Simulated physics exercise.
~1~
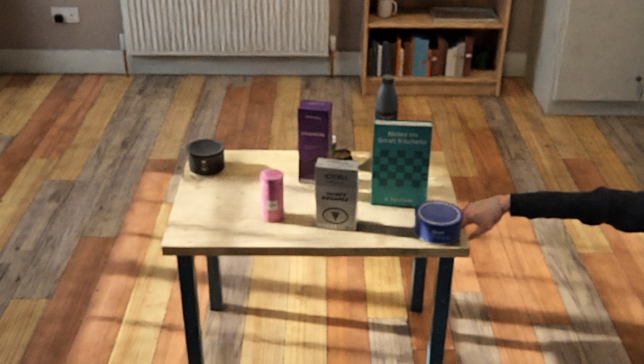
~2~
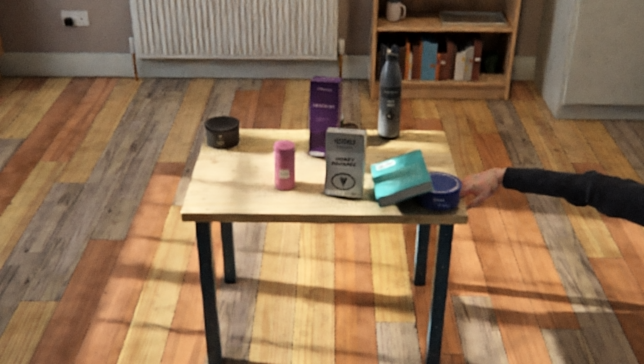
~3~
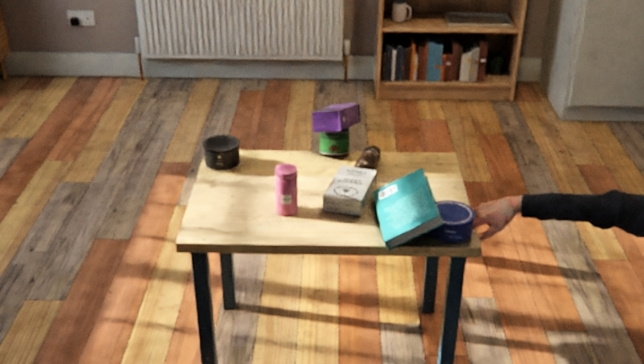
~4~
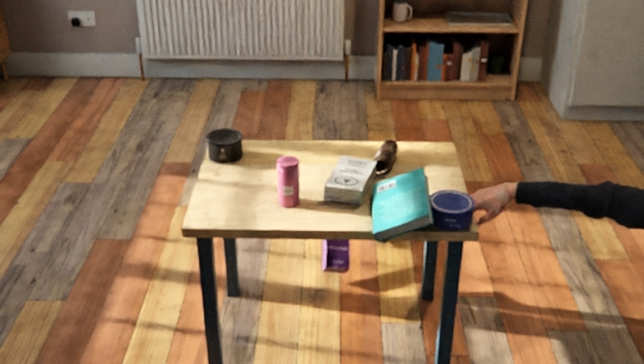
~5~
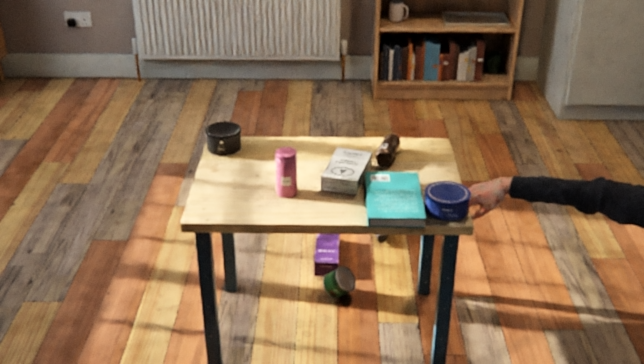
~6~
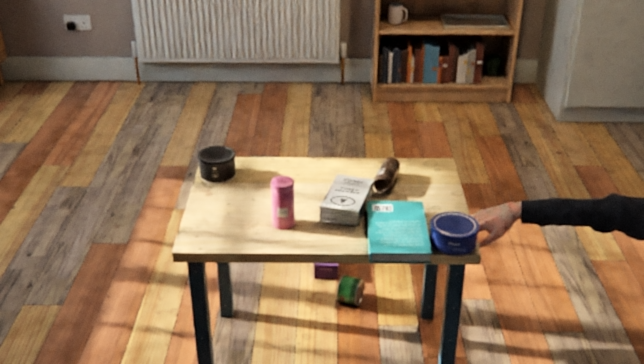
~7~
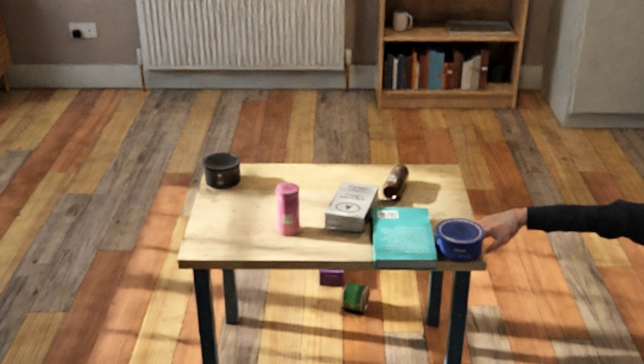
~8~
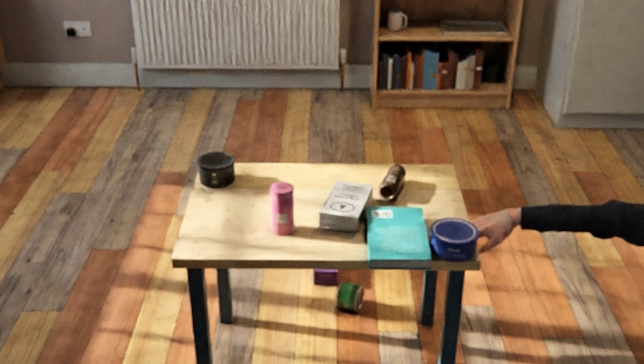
Jolted wooden table toppling a turquoise book, white packet and brown can, with purple carton, grey bottle and green tub falling off.
